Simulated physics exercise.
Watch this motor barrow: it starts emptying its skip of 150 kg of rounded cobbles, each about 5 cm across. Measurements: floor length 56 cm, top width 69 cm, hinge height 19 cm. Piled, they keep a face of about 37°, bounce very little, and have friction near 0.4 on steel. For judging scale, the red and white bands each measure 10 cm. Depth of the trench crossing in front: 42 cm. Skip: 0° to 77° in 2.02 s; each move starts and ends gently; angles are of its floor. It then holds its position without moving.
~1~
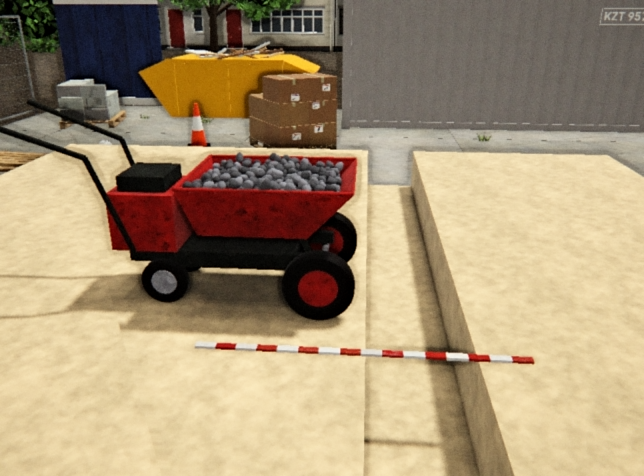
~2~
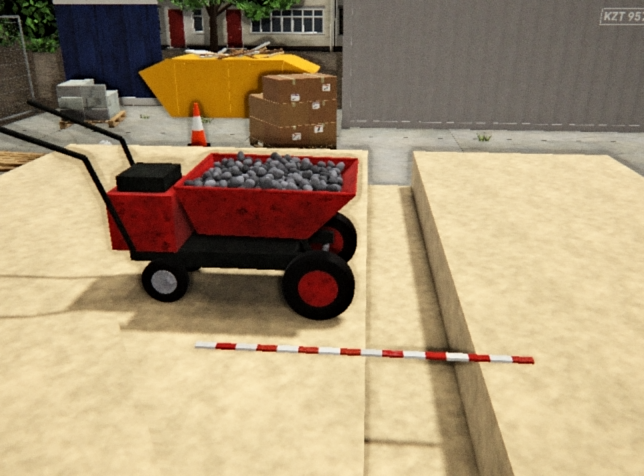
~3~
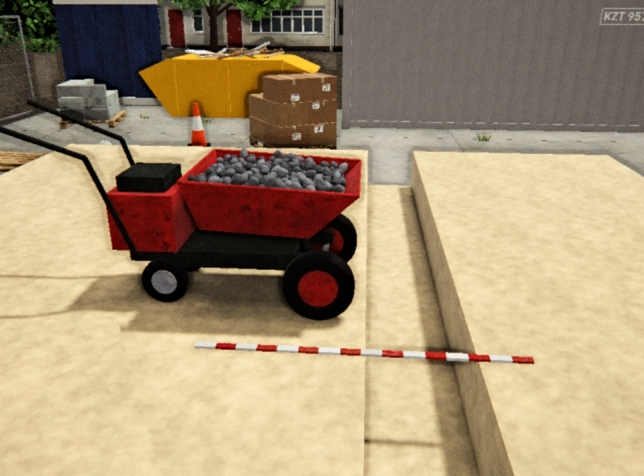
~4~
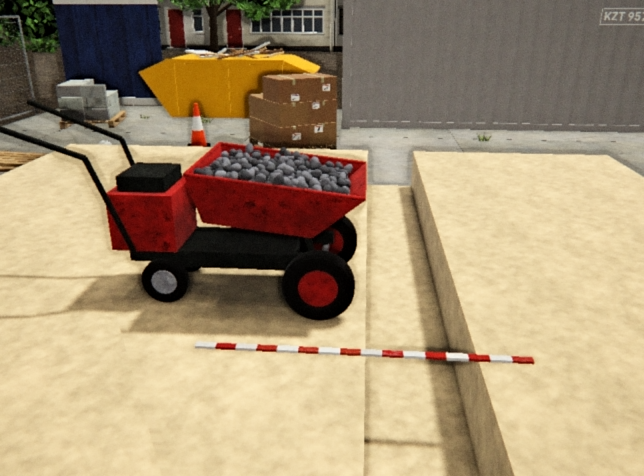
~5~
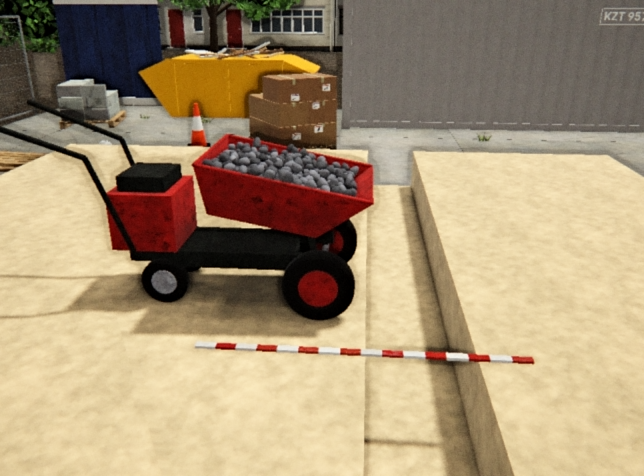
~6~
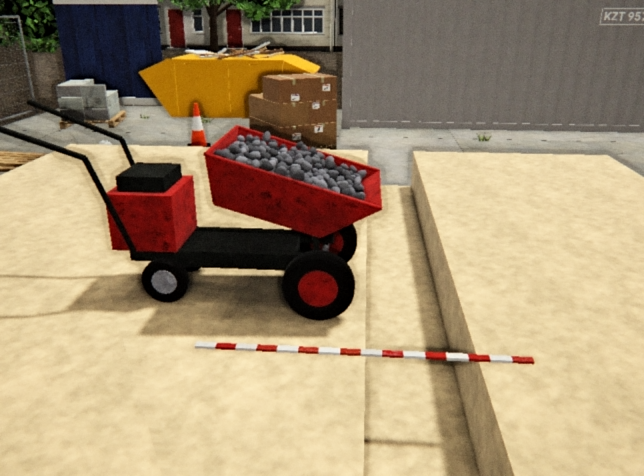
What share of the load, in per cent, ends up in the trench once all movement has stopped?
About 71 per cent.
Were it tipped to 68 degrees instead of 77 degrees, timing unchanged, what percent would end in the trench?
It comes out at about 70 percent.
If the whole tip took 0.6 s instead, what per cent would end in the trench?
Then some 45 per cent would.
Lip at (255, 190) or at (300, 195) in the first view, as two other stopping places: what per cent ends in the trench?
75 and 100 %.
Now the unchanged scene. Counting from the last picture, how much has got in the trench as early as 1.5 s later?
By that moment, roughly 60 per cent of the load.
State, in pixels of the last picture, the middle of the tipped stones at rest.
The resting stones are centred at roughly (437, 342).
Then, 0.9 s after the last picture the floor is at 65°, 91 % in the skip, 9 % in the trench; the foremost stones are at (456, 300).
Then, 1.5 s after the last picture the floor is at 77°, 14 % in the skip, 58 % in the trench, 28 % past the trench; the foremost stones are at (577, 284).
Then, 1.9 s after the last picture the floor is at 77°, 1 % in the skip, 70 % in the trench, 29 % past the trench; the foremost stones are at (626, 288).
Then, 3.8 s after the last picture the floor is at 77°, 0 % in the skip, 71 % in the trench, 29 % past the trench; the foremost stones are at (638, 288).
